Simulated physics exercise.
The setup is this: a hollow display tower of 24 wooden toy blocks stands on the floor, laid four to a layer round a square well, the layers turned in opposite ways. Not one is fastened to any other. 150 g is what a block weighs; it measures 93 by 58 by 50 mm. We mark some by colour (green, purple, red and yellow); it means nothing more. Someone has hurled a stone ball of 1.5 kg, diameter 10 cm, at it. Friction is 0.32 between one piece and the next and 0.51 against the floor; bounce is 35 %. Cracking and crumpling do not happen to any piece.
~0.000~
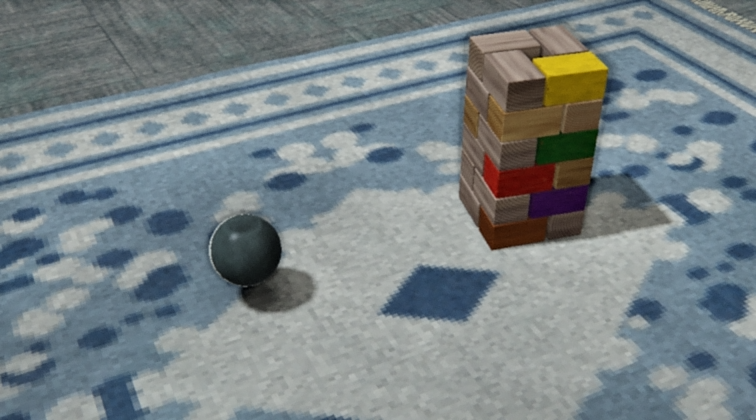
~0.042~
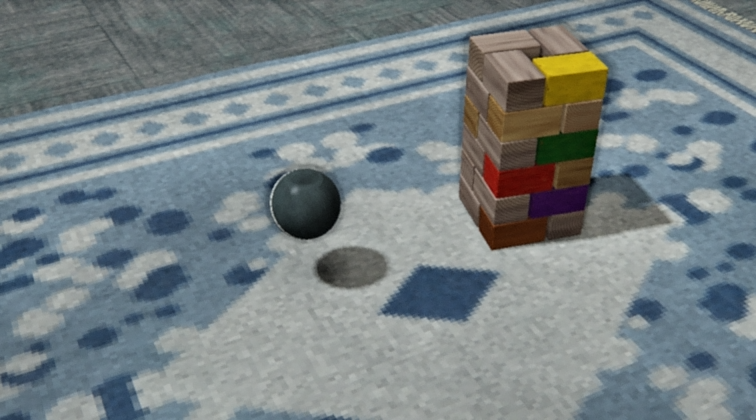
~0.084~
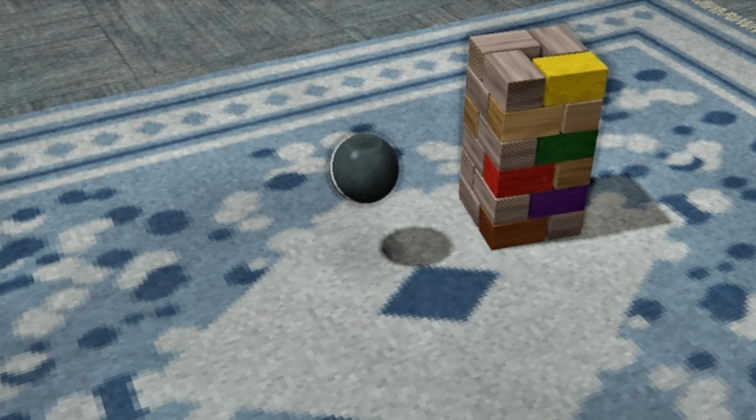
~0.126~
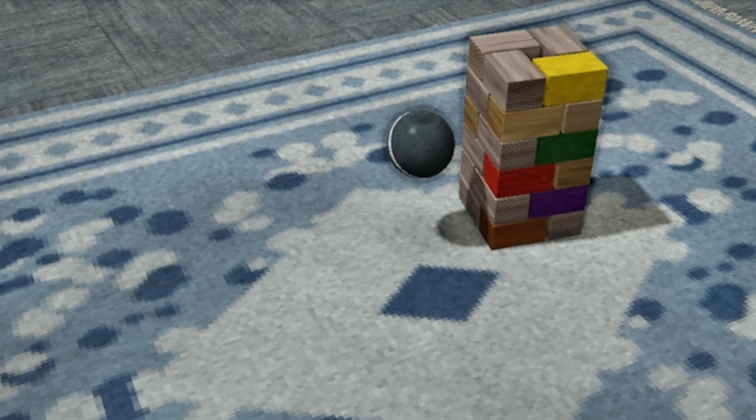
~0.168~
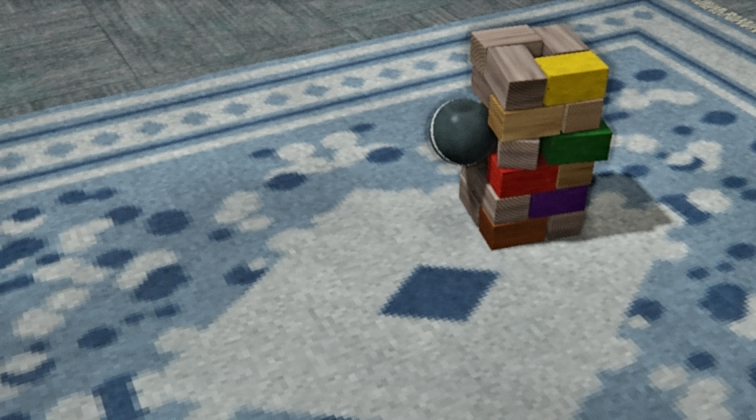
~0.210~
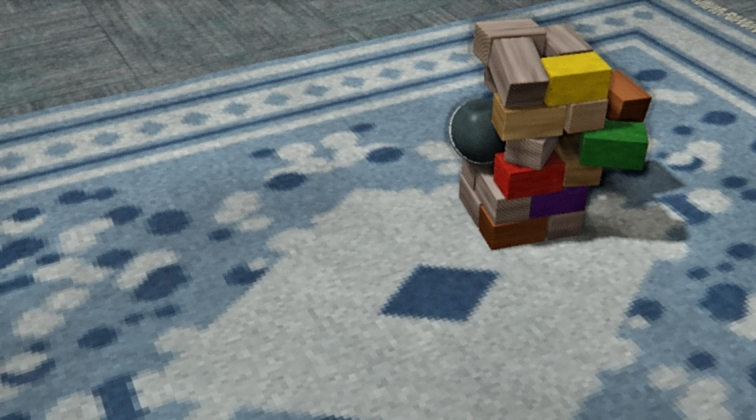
A dark grey ball flies up and rightward across a blue and cream patterned rug, its shadow sliding beneath it, seen from above by a still camera. On the right stands a tower of wooden blocks, mostly brown, with yellow, green, red and purple ones facing us. The ball strikes its left side and pushes in, shoving the green block rightward as upper blocks shift and tilt.
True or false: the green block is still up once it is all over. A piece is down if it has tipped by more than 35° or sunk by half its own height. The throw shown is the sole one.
False.
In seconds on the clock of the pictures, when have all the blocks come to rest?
Rest time: Around 1.5 s.
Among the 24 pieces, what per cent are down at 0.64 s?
It's 50 percent at that point.
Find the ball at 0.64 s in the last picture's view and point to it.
(559, 119), roughly.
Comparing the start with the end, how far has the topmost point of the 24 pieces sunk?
14 cm.
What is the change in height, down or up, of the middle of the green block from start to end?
Height change: About 15 cm lower.
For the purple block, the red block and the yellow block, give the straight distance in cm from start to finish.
Approx. shifts in cm - purple: 0; red: 2; yellow: 36.
After 0.36 s, ball still moving; 7 of the 24 blocks down; green block leaning 27°, 10 cm lower; yellow block leaning 24°.
After 0.64 s, ball still moving; 12 of the 24 blocks down; green block on its side; yellow block on its side.
At rest (1.6 s), ball rolling away; 16 of the 24 blocks down; green block on its side; yellow block on its side; red block shifted 19 mm. As the last picture would show them, middles, green block near (716, 249), yellow block near (694, 304).
